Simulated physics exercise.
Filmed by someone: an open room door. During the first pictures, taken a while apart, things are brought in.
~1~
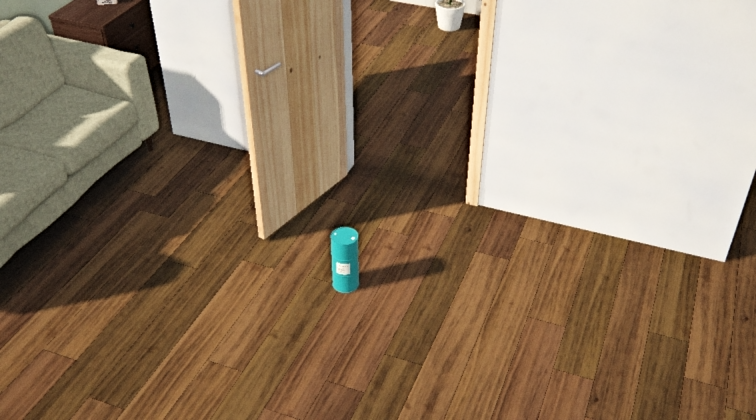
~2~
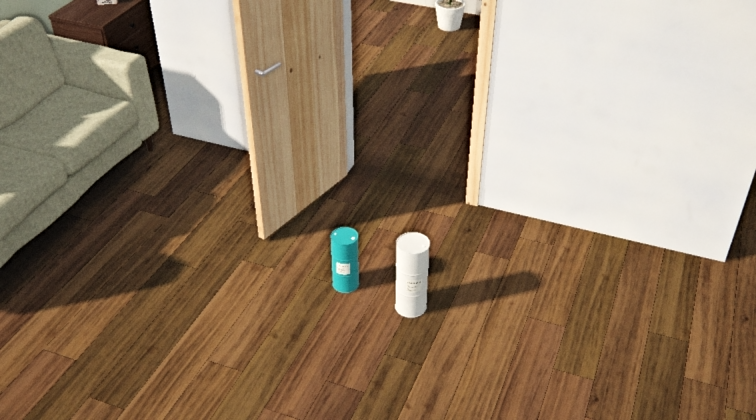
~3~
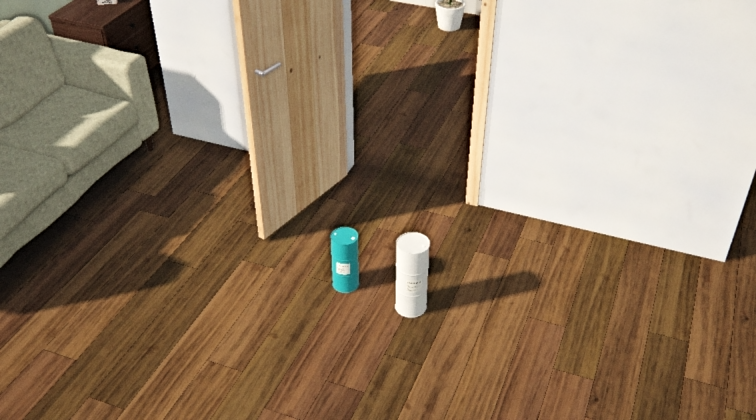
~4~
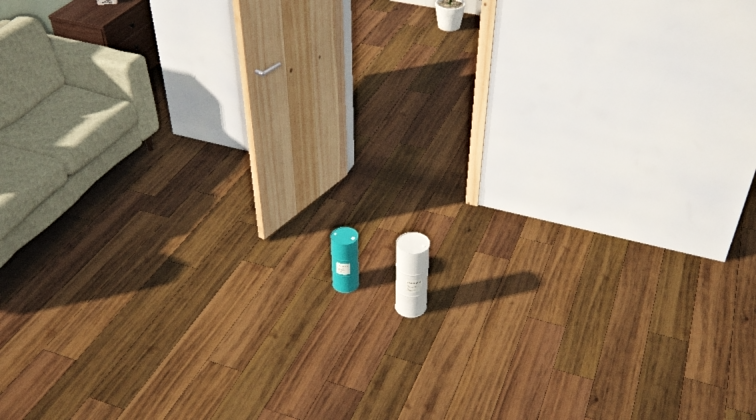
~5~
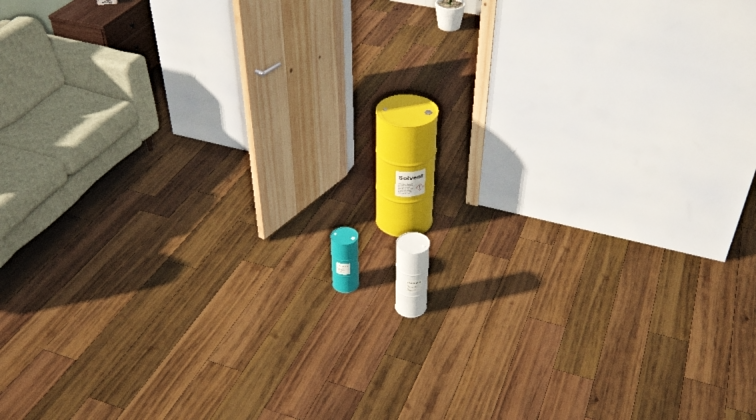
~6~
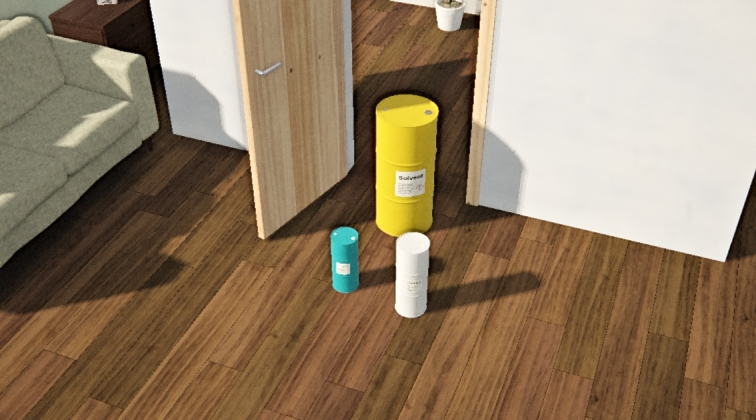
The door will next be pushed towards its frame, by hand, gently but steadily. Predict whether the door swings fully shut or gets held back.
Most likely the doorway will still have an opening.
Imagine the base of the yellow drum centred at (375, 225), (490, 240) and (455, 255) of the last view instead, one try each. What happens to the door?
The door is obstructed in case one, finishes its swing in case two and finishes its swing in case three.
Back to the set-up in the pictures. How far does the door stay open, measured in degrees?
It stays open at around 45°.
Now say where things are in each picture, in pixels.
Door wide open and still; turquoise canister (345, 260), in the first frame.
Door wide open and still; turquoise canister (345, 260); white canister (412, 276), in the second frame.
Door wide open and still; turquoise canister (345, 260); white canister (412, 276), in the third frame.
Door wide open and still; turquoise canister (345, 260); white canister (412, 276), in the fourth frame.
Door wide open and still; turquoise canister (345, 260); white canister (412, 276), in the fifth frame.
Door wide open and still; yellow drum (406, 167); turquoise canister (345, 260), in the sixth frame.
Then, 0.50 s past the last view, open by 89°.
Then, 0.70 s past the last view, open by 76°.
Then, 1.00 s past the last view, open by 53°.
Then, 1.20 s past the last view, open by 44°; yellow drum displaced a little near (412, 166).
Finally, open by 43°; all 3 still in place. Final places as the last picture's camera would see them, yellow drum near (414, 165).
